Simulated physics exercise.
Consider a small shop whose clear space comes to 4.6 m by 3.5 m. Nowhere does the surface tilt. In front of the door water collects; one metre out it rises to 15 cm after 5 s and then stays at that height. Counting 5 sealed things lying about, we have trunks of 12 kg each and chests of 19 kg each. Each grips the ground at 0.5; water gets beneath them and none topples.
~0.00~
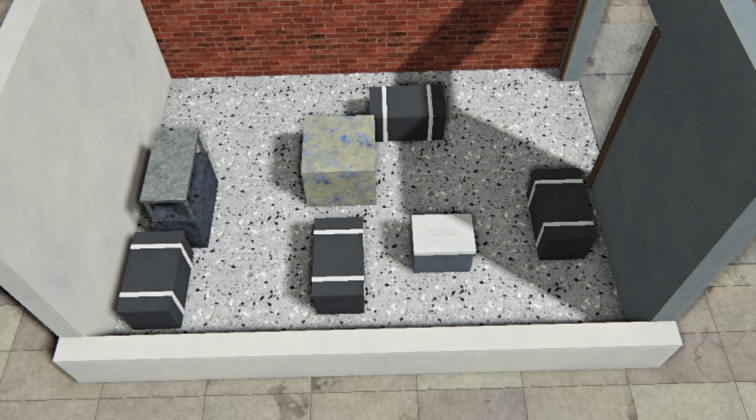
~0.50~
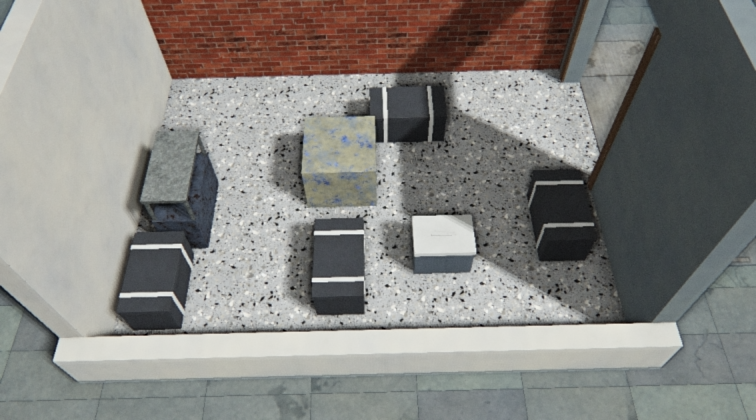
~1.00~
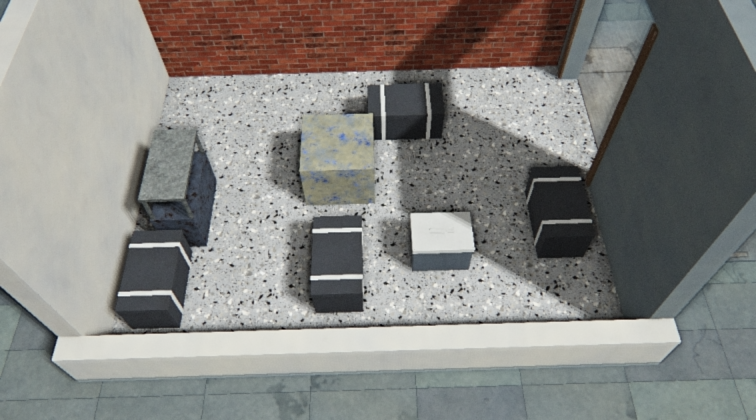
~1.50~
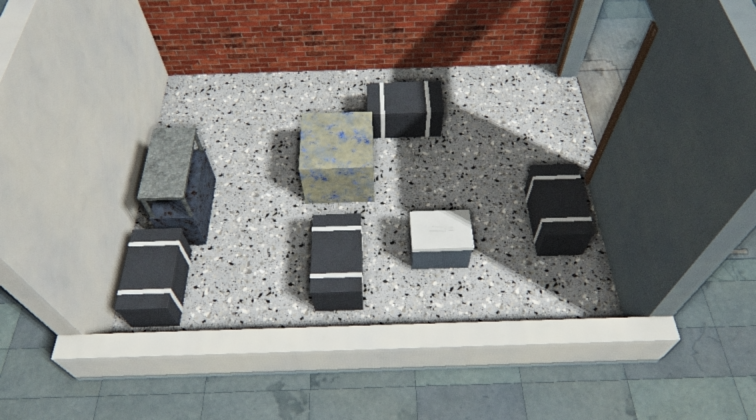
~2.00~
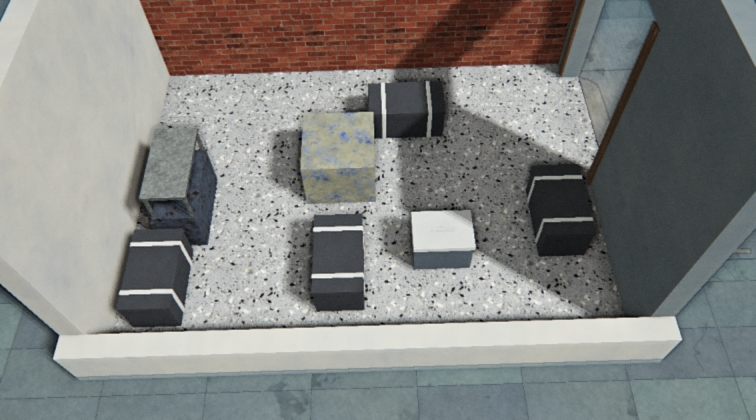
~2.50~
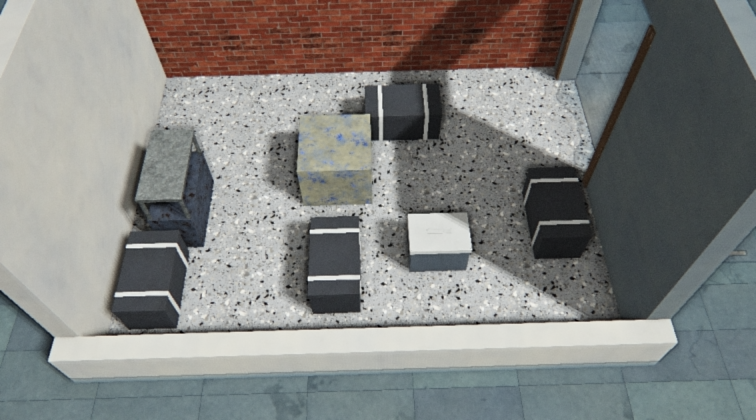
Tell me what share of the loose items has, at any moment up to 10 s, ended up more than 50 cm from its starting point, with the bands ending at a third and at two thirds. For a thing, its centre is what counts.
Some of them.
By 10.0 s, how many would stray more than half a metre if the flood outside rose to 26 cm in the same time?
Result: 2.
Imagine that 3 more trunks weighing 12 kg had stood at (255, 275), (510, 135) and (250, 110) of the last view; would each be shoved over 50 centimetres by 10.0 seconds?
Order as given - inside the limit, above the limit, above the limit.
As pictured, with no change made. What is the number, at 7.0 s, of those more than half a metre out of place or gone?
I get 0.
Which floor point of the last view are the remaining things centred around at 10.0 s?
They average out to somewhere around (316, 240).
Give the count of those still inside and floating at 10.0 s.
At that time the total is 2.
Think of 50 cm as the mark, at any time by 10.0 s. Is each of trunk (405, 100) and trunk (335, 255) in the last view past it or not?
First farther, then farther.
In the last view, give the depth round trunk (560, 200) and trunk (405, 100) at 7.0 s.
Depth approx. 1 cm / 6 cm.
After 3.5 s 0 of 5 are over 50 cm from their spots; 0 afloat.
After 4.5 s 0 of 5 are over 50 cm from their spots; 0 afloat.
After 7.0 s 0 of 5 are over 50 cm from their spots; 1 afloat.
After 10.0 s 2 of 5 are over 50 cm from their spots, and 2 have been at some point; 2 afloat.
